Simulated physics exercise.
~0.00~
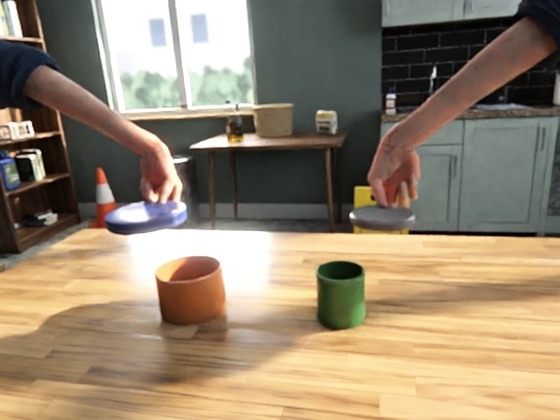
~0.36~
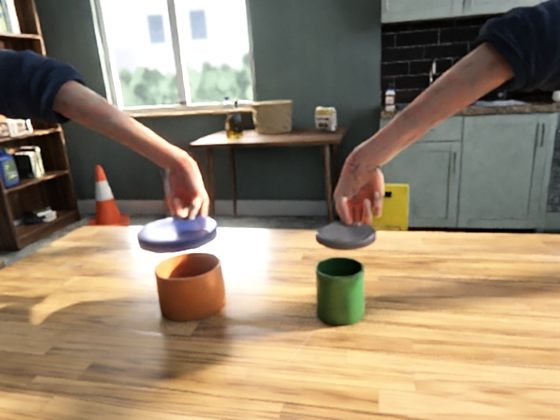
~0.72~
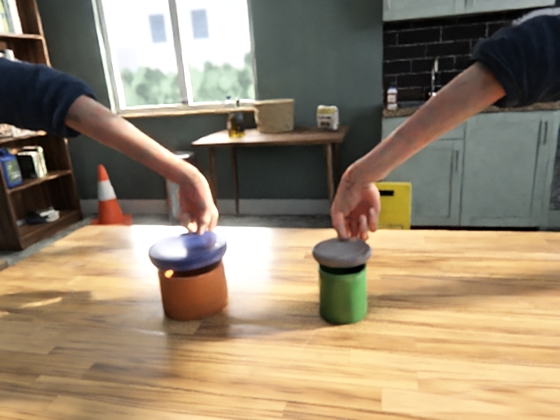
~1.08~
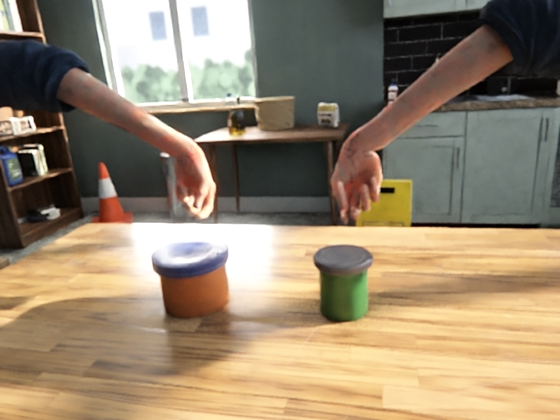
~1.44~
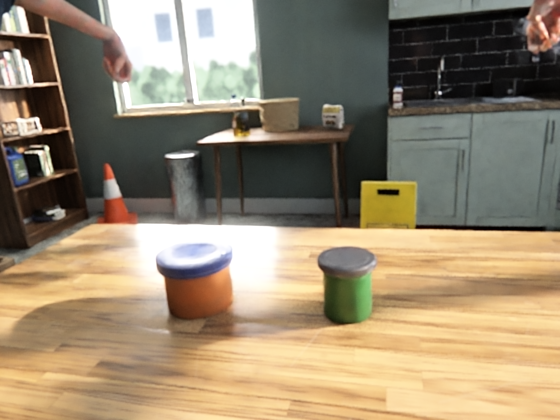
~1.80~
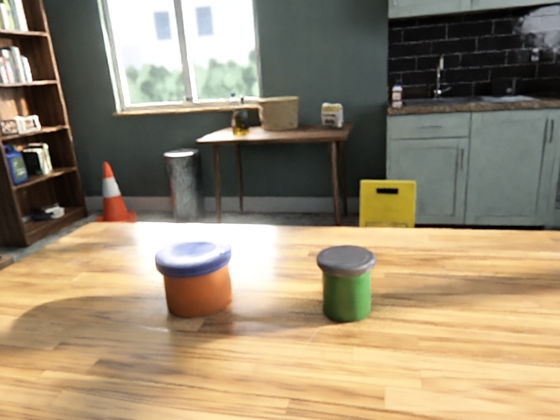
Two hands lower a blue lid and a grey lid onto two containers and withdraw.
